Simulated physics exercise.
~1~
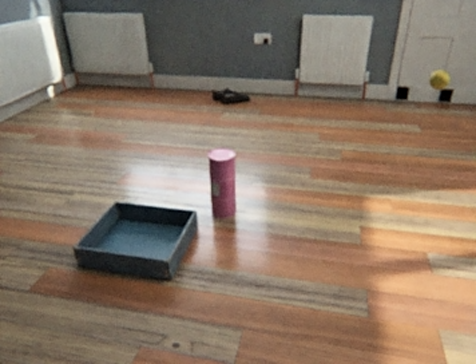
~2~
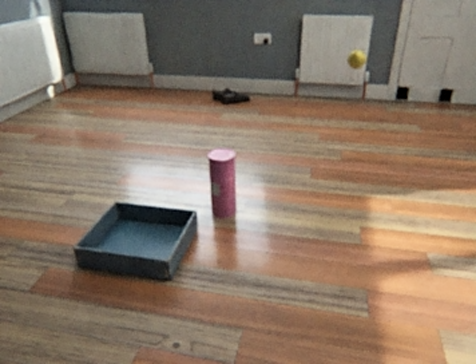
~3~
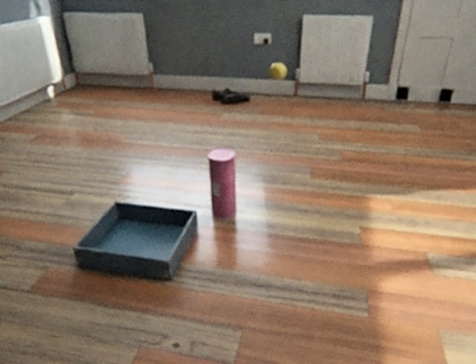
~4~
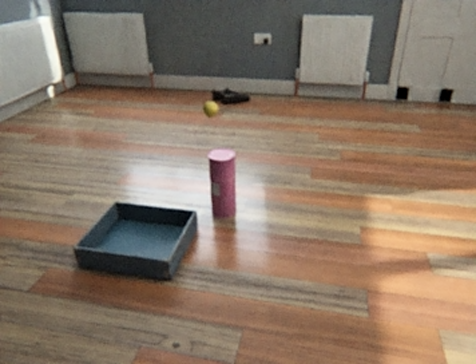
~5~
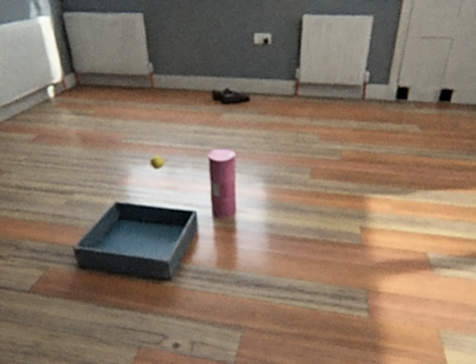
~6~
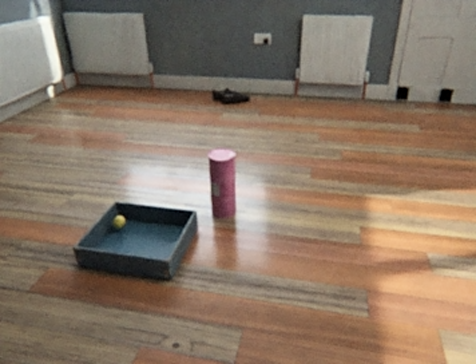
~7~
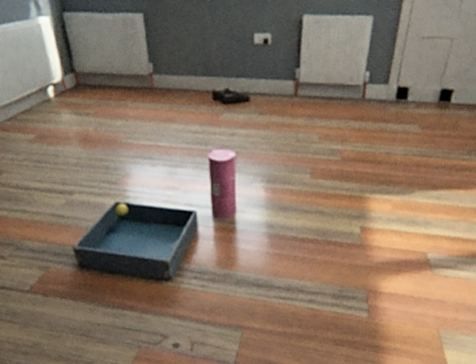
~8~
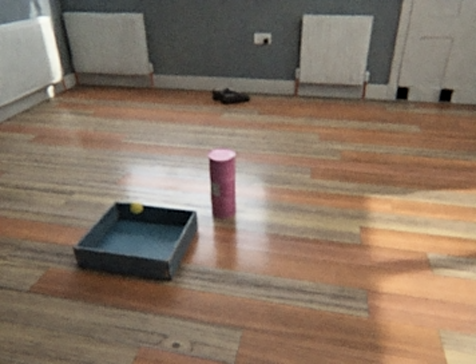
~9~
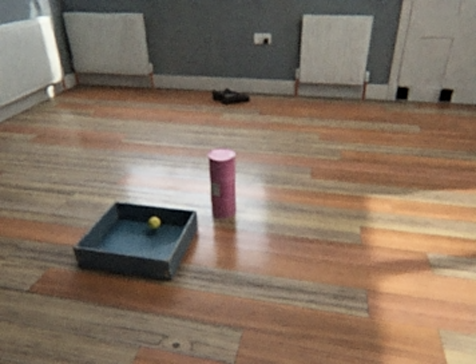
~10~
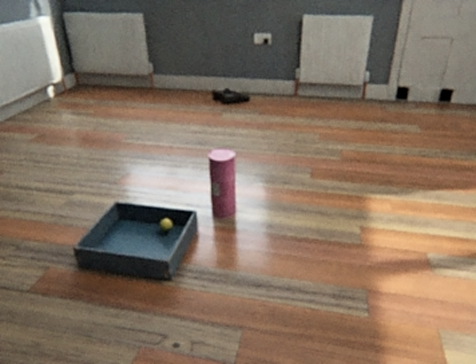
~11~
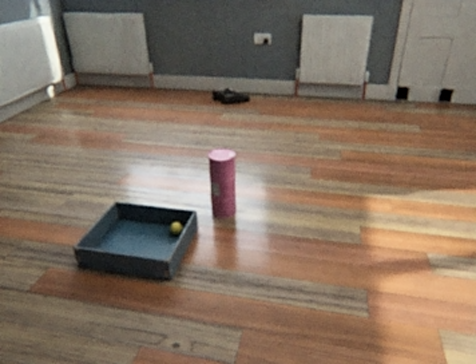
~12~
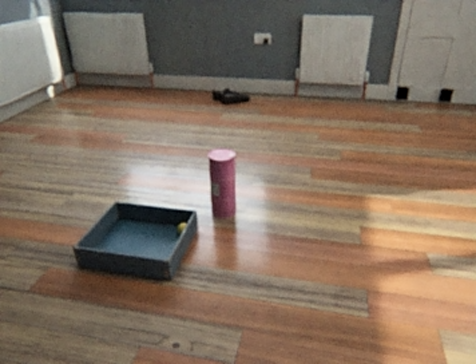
A small yellow lemon flew in from the right, dropped past a standing pink canister and landed in the open gray box on the floor, where it bounced slightly, rolled right and ended up inside against the right side.
